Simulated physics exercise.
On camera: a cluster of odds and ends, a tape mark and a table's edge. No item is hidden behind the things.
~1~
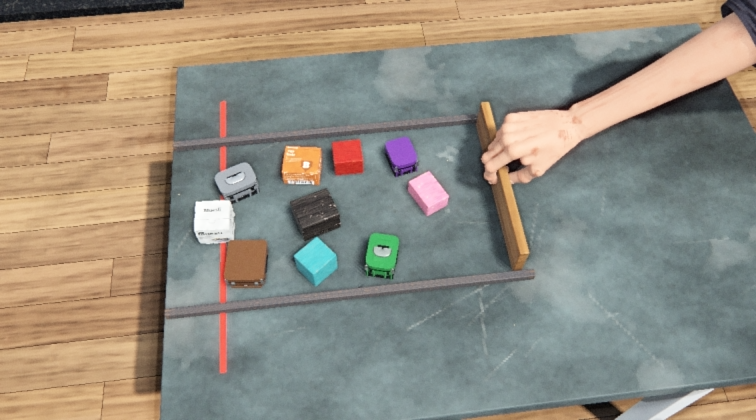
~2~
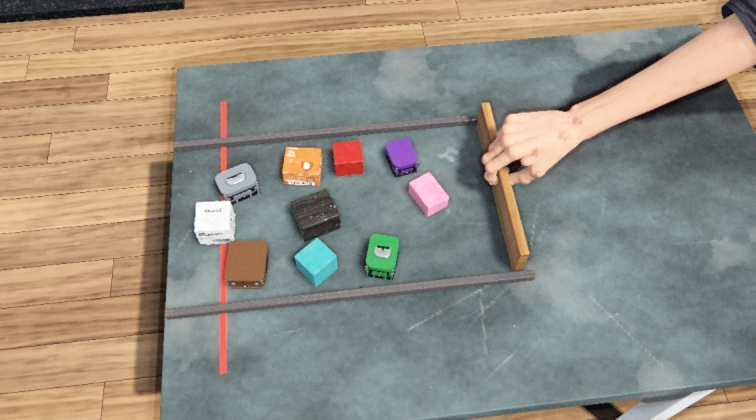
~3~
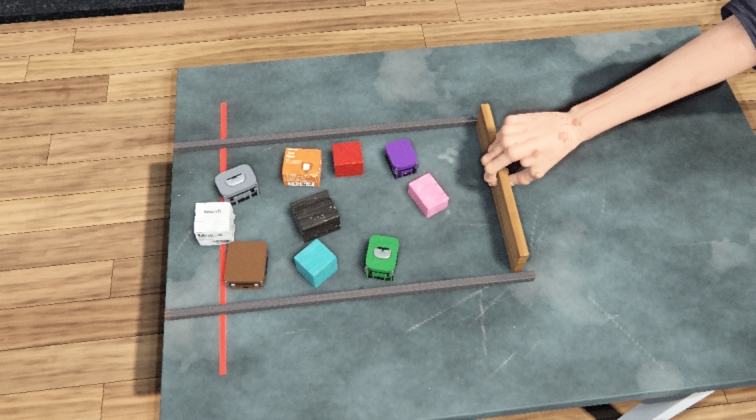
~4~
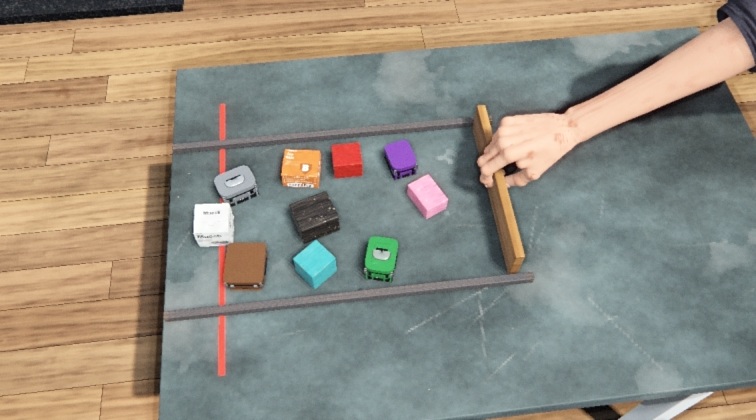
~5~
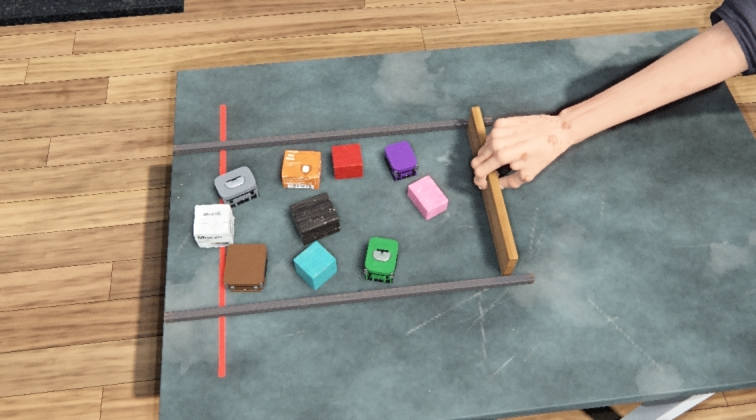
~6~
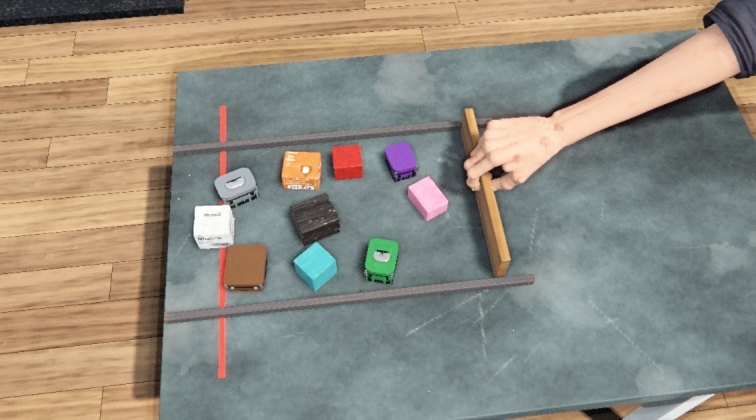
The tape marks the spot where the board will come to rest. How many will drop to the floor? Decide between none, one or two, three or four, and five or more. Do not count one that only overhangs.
Decision: Three or four.
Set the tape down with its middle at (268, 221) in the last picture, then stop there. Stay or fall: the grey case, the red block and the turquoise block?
Grey case goes off, red block stays put, turquoise block stays put.
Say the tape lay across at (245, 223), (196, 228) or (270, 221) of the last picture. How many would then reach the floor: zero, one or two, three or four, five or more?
Place by place: 1 or 2, then 5 or more, then one or two.
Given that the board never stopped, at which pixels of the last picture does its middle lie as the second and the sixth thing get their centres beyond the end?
Pixels in order: Roughly (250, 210), roughly (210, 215).
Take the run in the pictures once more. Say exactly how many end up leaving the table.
4.
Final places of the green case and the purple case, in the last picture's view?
The green case ends up near (206, 282), and the purple case near (209, 179).
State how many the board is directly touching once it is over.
I count 3 of them.
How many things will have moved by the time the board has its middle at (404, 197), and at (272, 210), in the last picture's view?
By then 2, and 10.
Soon after, none off yet; white box at rest near (215, 227); grey case at rest near (237, 189); brown case at rest near (247, 269).
Then, none off yet; white box at rest near (215, 227); grey case moved a little near (224, 192); brown case at rest near (247, 269).
Further on, none off yet; white box moved about its own width near (184, 231); grey case moved well along near (161, 207); brown case moved about its own width near (190, 269).
At rest, the number that fall off is three or four; fallen, orange box, brown case, grey case and white box.
